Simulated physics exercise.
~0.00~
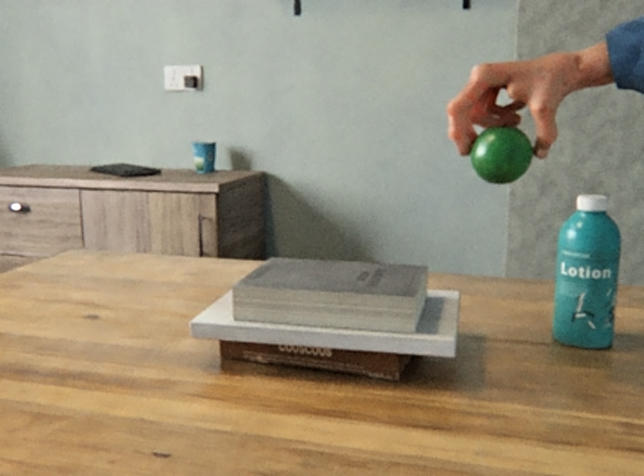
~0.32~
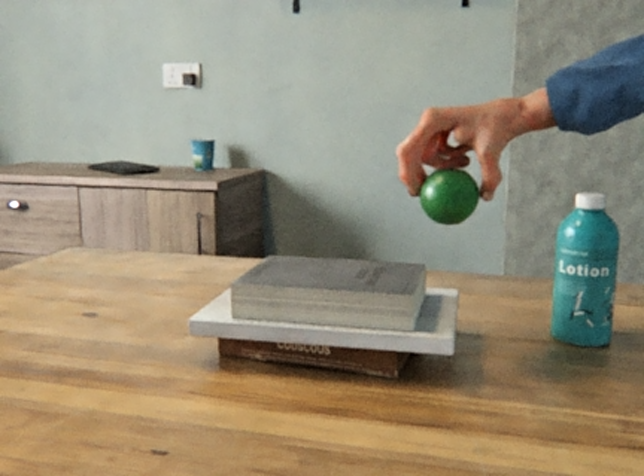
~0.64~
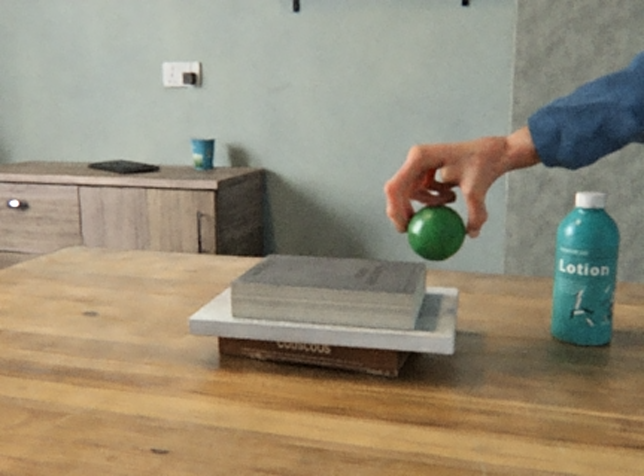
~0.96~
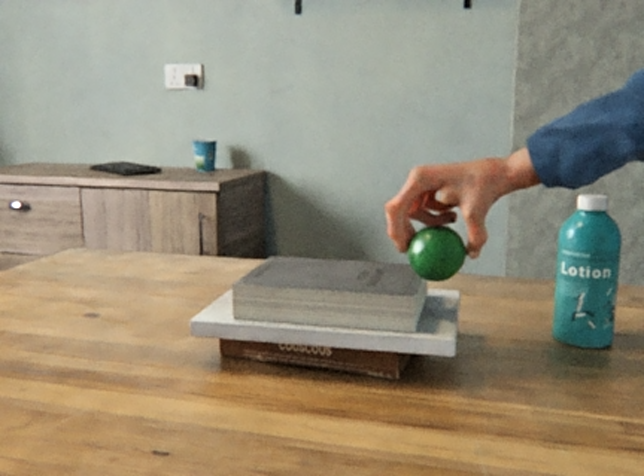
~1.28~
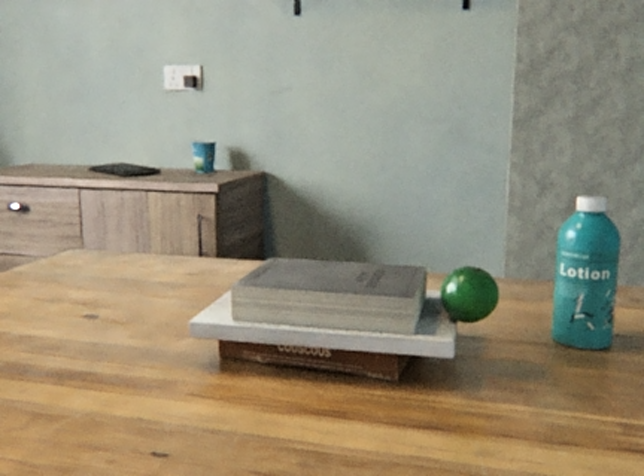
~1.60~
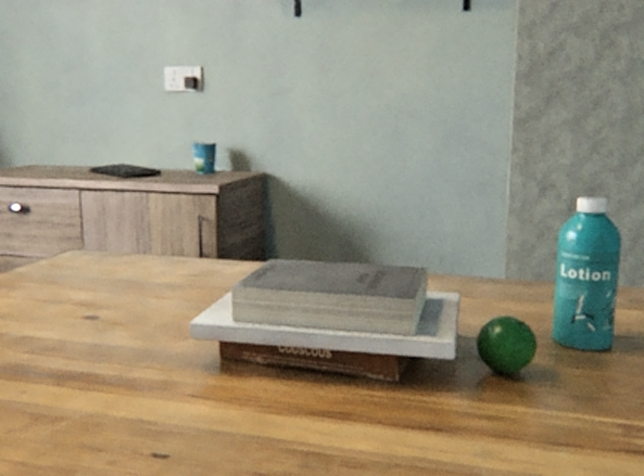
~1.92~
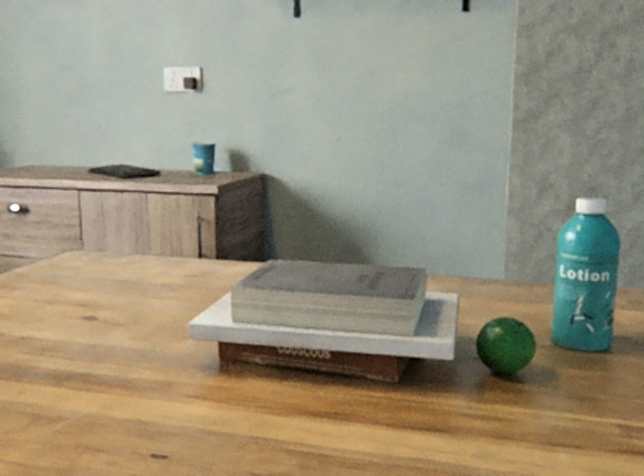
A green apple, or a similar round fruit, is held in the fingertips of a hand reaching in from the right over a wooden table, seen from the front by a slightly swaying camera. A grey book lies on a white board atop a brown packet, with a turquoise lotion bottle to the right and a cabinet behind. The hand carries the fruit left and down to the book's right edge. Once released, it drops off to the right beside the stack. It comes to rest on the table between the unmoved pile and the bottle.
